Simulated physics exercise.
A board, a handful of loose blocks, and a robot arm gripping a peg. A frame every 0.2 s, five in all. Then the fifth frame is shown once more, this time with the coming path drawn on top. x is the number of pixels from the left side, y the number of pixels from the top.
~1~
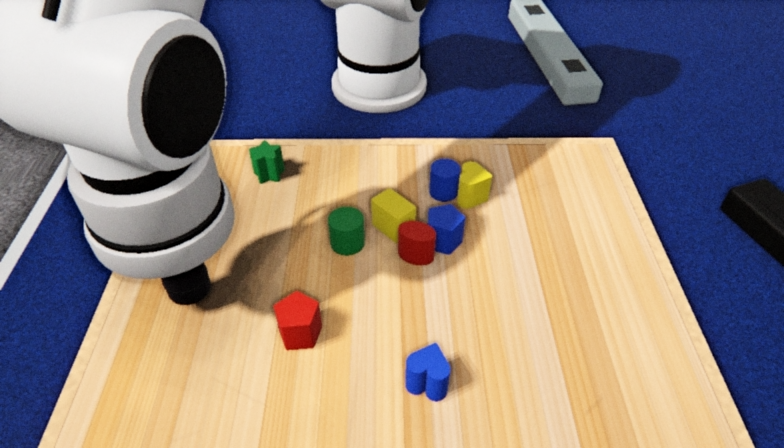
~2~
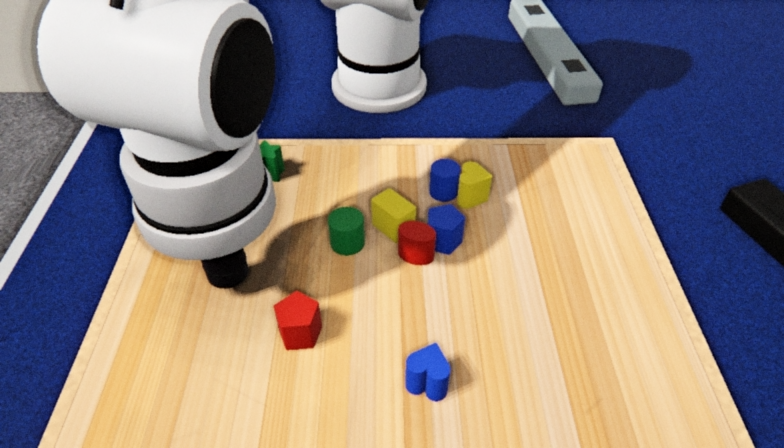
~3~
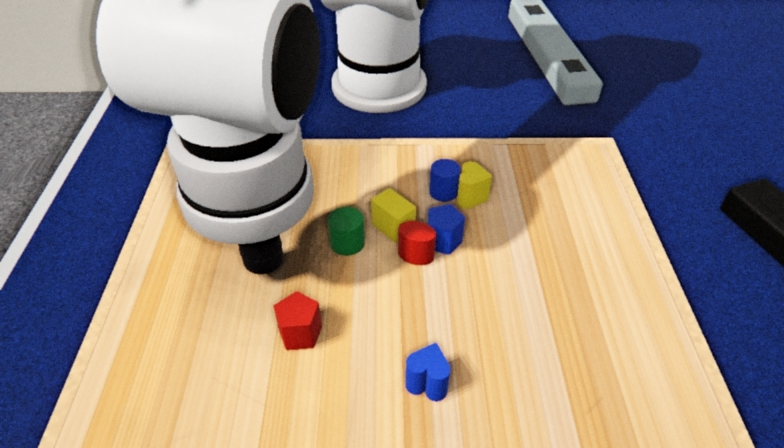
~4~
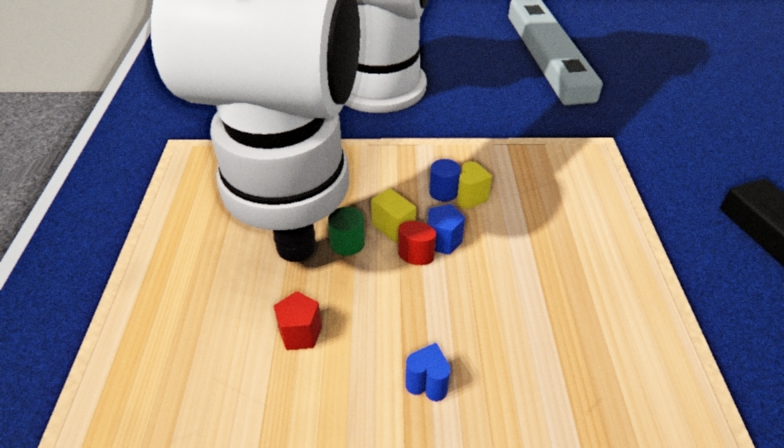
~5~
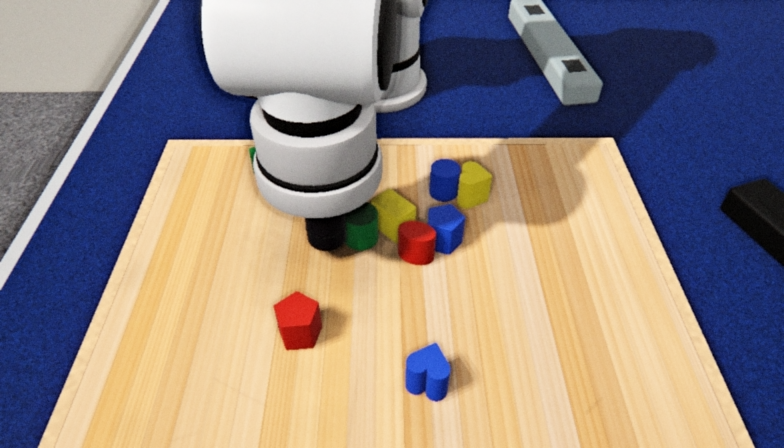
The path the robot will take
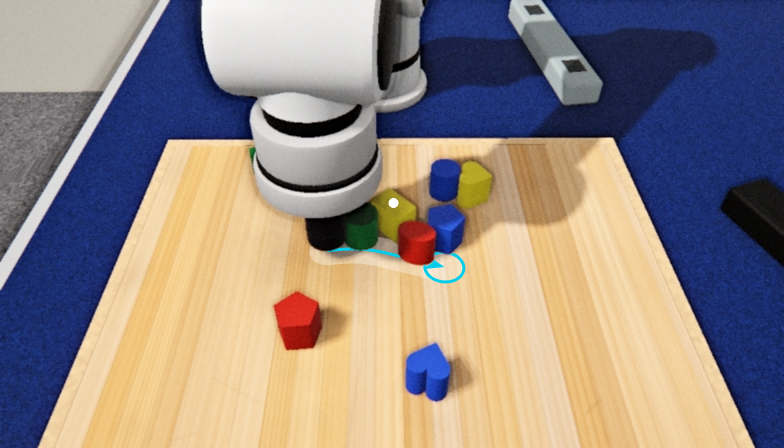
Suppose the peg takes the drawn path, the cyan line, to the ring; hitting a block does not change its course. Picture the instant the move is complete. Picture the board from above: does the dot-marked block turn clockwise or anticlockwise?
Looking from above, the answer is clockwise.
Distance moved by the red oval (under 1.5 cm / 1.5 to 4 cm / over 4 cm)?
That one ends up more than 4 cm from where it is now.
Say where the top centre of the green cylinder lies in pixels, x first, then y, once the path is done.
The centre of its top will be at (397, 203).
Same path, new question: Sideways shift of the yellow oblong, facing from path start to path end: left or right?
The answer is left.
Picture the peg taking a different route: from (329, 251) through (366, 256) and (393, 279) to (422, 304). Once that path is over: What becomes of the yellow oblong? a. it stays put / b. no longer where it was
The correct letter is b.
Drawn move, from (329, 251) over (368, 250) and (406, 258) to (444, 267); the dot is on the yellow oblong.
What follows on the original path. One third of the way, peg at (367, 237); green cylinder at (390, 204); yellow oblong at (417, 192), turned 35° clockwise.
Two thirds of the way, peg at (407, 245); green cylinder at (397, 203); yellow oblong at (422, 190), turned 25° clockwise; red oval at (446, 239), turned 15° clockwise; blue five-sided block at (451, 216), turned 15° anticlockwise.
At the end, peg at (446, 254); green cylinder at (397, 203); yellow oblong at (422, 190), turned 25° clockwise; red oval at (486, 249), turned 20° clockwise; blue five-sided block at (453, 215), turned 20° anticlockwise.
